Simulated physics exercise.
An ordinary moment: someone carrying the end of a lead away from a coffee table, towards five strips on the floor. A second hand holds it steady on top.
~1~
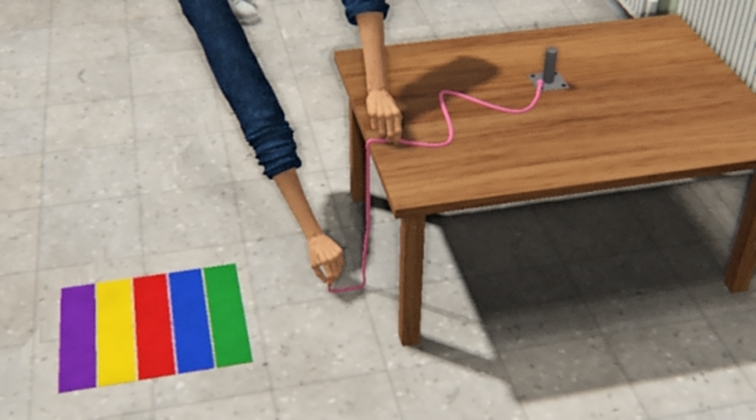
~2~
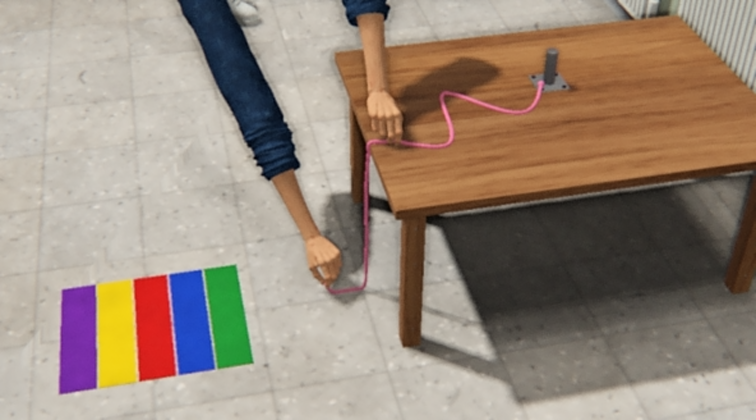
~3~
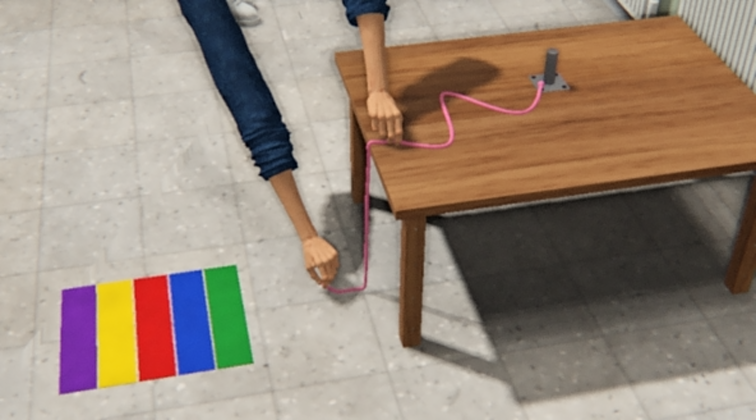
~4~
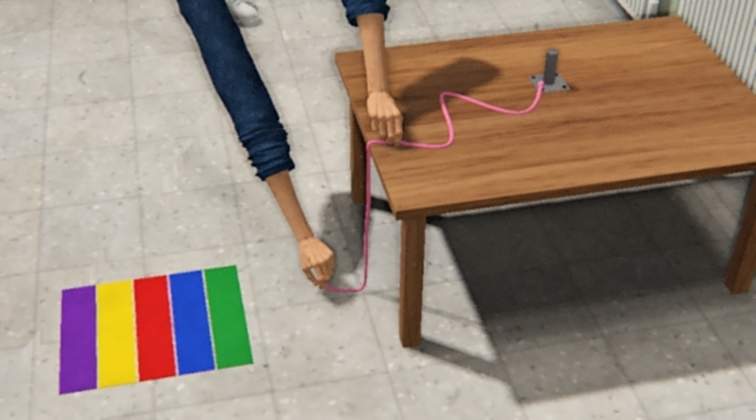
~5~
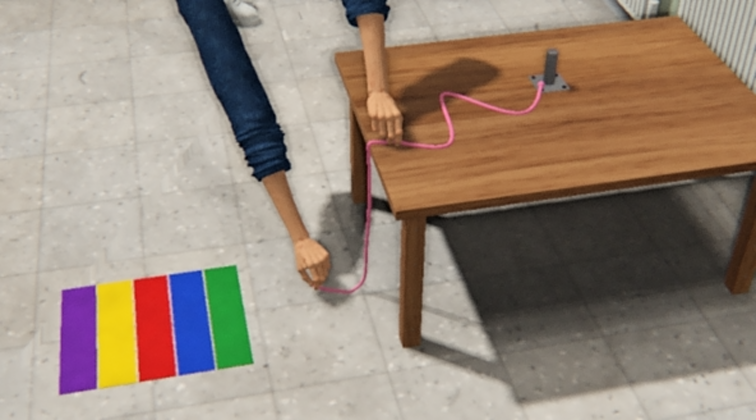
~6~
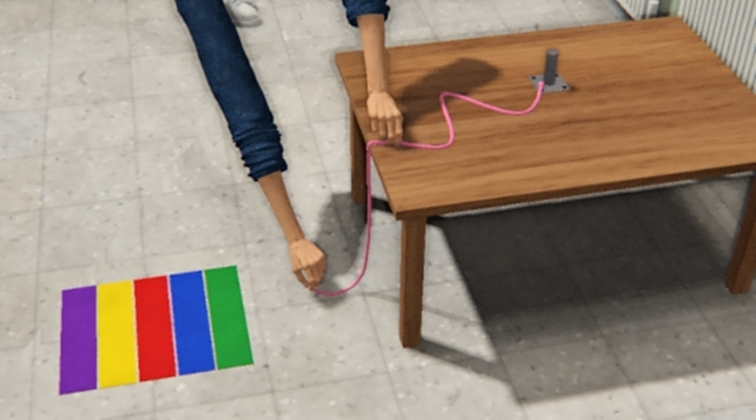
A hand slowly drawing the end of a pink cord slightly left beside a wooden table, another hand resting at its edge.
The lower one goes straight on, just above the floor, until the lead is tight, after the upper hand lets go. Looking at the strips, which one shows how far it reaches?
The purple strip shows it.
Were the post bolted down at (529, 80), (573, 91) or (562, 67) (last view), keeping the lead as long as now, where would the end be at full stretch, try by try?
Going through the tries, you get (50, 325), then (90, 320), then (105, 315).
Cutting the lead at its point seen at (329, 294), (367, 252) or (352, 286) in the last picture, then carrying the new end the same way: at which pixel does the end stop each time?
(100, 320), (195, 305), (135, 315).
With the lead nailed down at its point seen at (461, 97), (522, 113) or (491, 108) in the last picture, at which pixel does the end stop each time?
Those spots come out as (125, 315), (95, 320) and (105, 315).
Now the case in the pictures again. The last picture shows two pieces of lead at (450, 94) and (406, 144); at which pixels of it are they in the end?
First: (414, 113). Second: (287, 172).
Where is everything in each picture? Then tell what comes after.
In the first picture, end (328, 282); green (232, 346); blue (194, 352); red (156, 358); yellow (117, 364); purple (77, 370).
In the second picture, end (326, 284); lead through (535, 104) (466, 98) (451, 128) (391, 141) (366, 199) (366, 266).
In the third picture, end (322, 284).
In the fourth picture, end (319, 285); lead through (535, 104) (466, 99) (451, 129) (391, 142) (369, 199) (366, 267).
In the fifth picture, end (314, 286).
In the sixth picture, end (310, 287); lead through (536, 105) (466, 99) (451, 129) (392, 142) (370, 199) (365, 267).
Soon after, end near (144, 312); over red.
After that, end near (97, 318); over yellow.
At the stop, end near (70, 323); over purple. It gets as far as the purple strip.
